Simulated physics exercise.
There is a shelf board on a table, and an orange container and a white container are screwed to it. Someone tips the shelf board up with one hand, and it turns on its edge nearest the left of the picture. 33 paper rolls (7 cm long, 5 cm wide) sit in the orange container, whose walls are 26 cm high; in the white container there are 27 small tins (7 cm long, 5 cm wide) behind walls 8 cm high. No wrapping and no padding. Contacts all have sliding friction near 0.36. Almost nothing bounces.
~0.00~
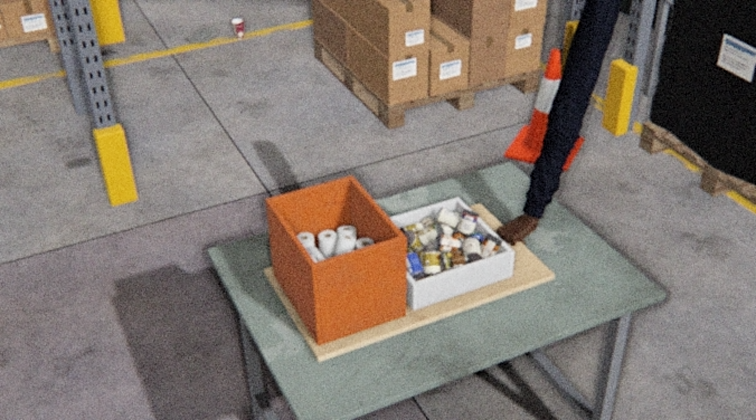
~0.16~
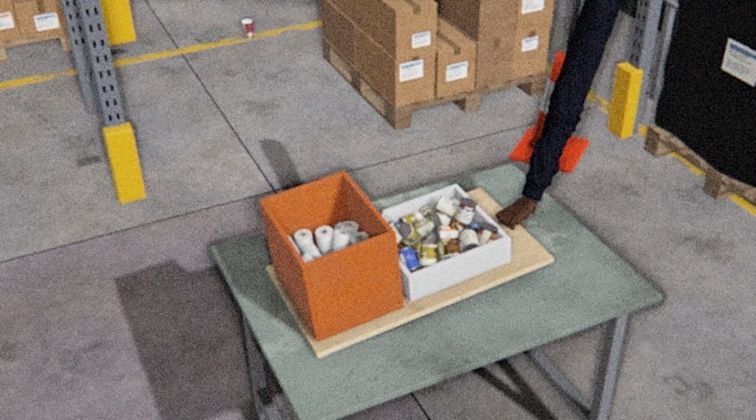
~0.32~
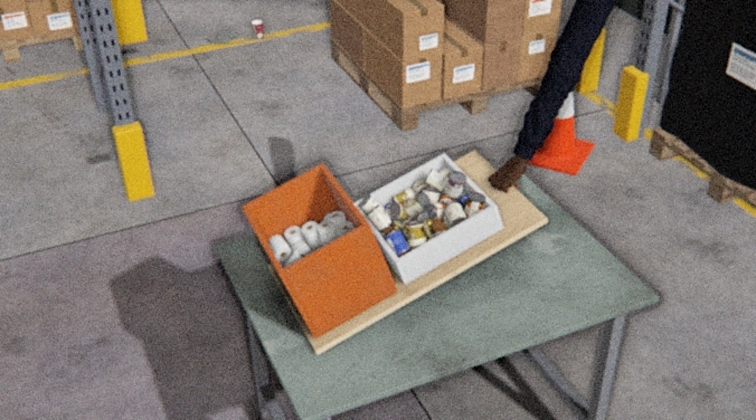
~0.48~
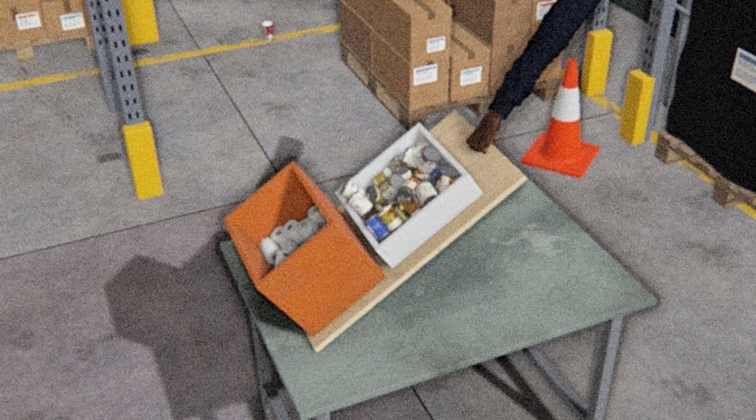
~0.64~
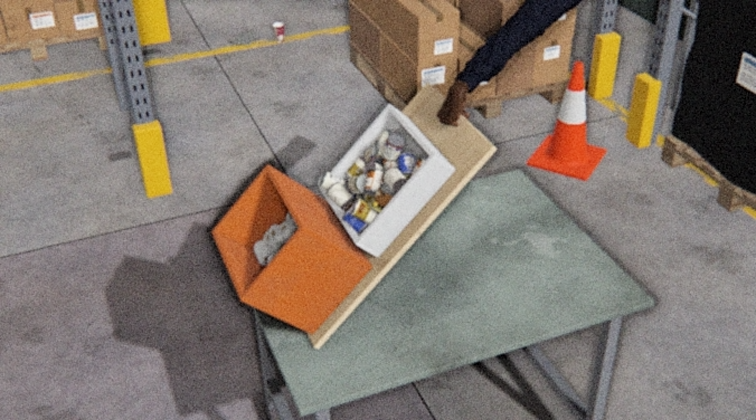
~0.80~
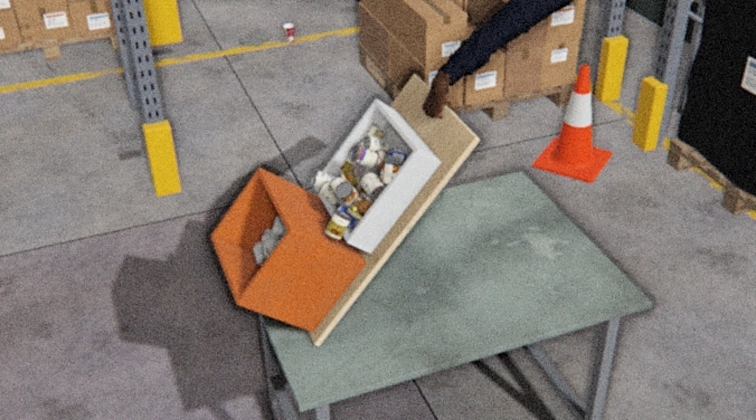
A dark-sleeved arm reaches down from the upper right and lifts the right end of a pale board, tilting it steadily and steeply onto its left edge while the camera shifts slightly. The board carries a tall orange container of white rolls on the left and a lower white one of small tins on the right. Seen from above, the green table stands in a warehouse with stacked boxes and an orange-and-white cone behind.
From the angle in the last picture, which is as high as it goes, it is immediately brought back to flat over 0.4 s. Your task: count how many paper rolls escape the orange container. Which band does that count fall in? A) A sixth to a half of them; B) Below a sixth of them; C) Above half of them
B, below a sixth of them.
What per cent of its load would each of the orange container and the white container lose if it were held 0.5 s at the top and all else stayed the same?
With that change, orange container sheds 0 percent and white container sheds 10 percent.
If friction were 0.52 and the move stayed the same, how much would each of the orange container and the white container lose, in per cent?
Then the orange container sheds 0 per cent, while the white container sheds 10 per cent.
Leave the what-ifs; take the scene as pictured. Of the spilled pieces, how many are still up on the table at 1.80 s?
About 1 of them.
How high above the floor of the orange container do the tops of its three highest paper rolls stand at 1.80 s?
About 15 cm.
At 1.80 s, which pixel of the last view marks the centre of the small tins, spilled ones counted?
Centre: About (434, 254) px.
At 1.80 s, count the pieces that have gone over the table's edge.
About 2.
After 0.96 s, tilt 32°; the orange container has all 33 and the white container is down by 1 of 27.
After 1.16 s, tilt 1°; the orange container has all 33 and the white container is down by 2 of 27.
After 1.44 s, tilt 0°; the orange container has all 33 and the white container is down by 3 of 27.
Outcome (at 1.80 s), the orange container has all 33 and the white container is down by 3 of 27. Asked share, 0 of 33, 0 per cent.
